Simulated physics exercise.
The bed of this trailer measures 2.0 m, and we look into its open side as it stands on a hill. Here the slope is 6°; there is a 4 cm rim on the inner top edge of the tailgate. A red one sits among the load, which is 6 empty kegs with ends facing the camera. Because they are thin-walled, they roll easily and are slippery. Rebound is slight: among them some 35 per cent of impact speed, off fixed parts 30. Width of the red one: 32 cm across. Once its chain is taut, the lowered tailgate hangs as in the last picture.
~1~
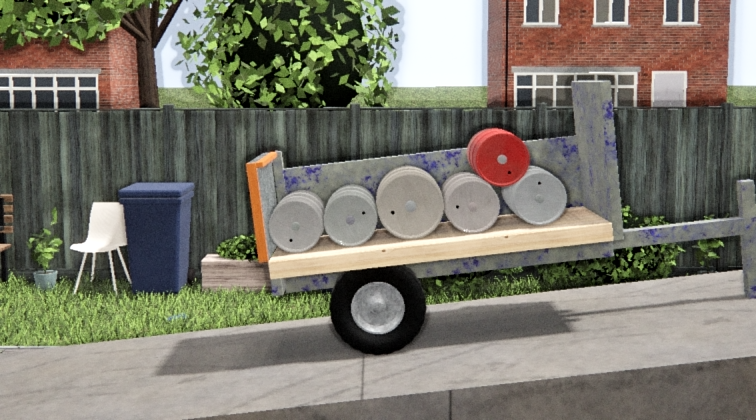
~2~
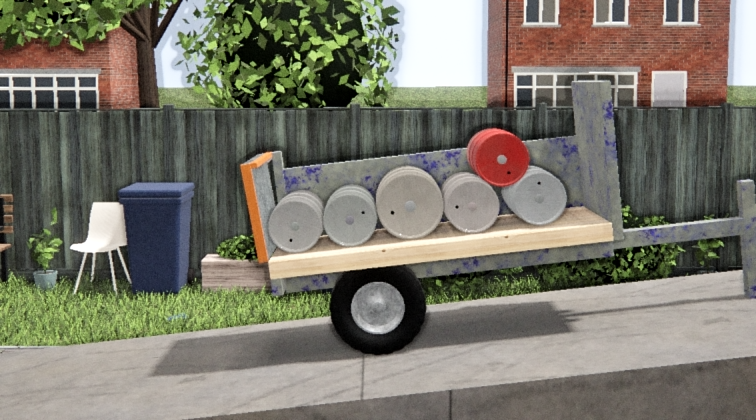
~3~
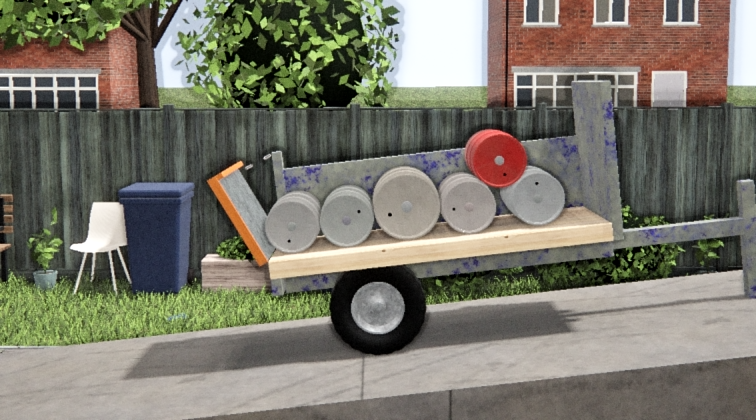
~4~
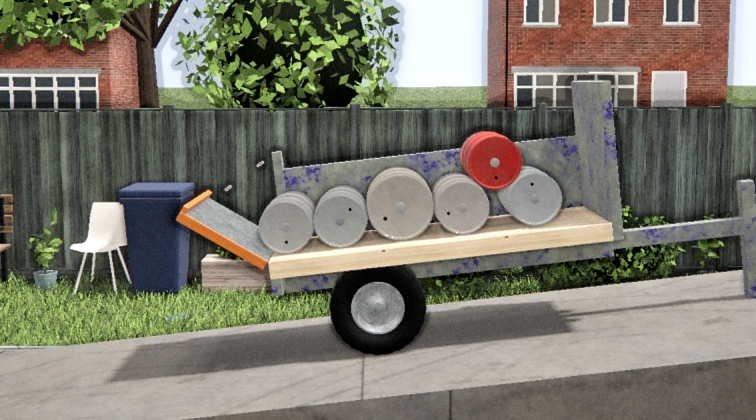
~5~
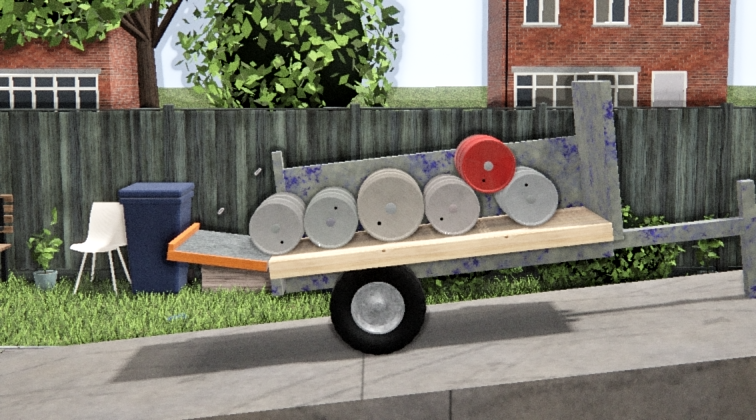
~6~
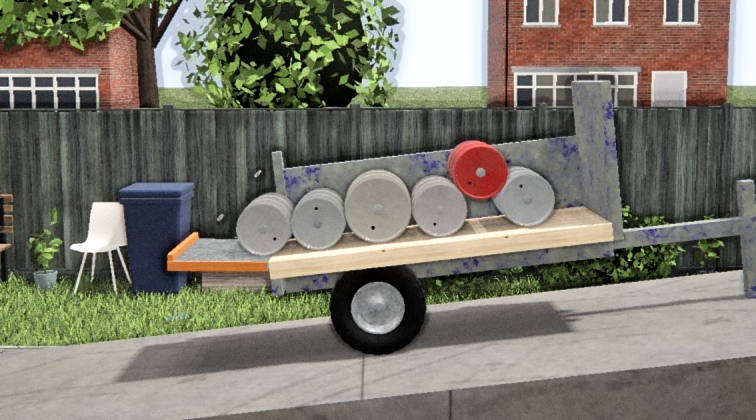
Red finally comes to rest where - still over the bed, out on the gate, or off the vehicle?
It comes to rest still over the bed.
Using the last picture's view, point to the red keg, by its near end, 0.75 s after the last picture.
I'd point to somewhere near (466, 208).
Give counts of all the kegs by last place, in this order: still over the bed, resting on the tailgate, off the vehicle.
The numbers run 4, 2, 0 in that sequence.
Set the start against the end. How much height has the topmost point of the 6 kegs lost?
25 cm.
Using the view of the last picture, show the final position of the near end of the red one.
(416, 213).
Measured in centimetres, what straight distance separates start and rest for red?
For red, around 60.
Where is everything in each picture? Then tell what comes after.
In the first frame, red at (503, 160); gate 84° above level, tip at (252, 167); 5 of the 6 make up the bottom layer on the bed.
In the second frame, red at (502, 160); gate 80° above level, tip at (246, 168).
In the third frame, red at (500, 161); gate 59° above level, tip at (213, 182).
In the fourth frame, red at (495, 163); gate 31° above level, tip at (181, 217).
In the fifth frame, red at (489, 166); gate 7° above level, tip at (171, 255).
In the sixth frame, red at (481, 173); gate 1° above level, tip at (171, 266).
Then, 0.8 s after the last picture, red is on the bed, 115 cm short of the hinge, rolling left; 0 gone off the back.
At rest (1.8 s after the last picture), red is on the bed, 85 cm short of the hinge; 0 gone off the back.
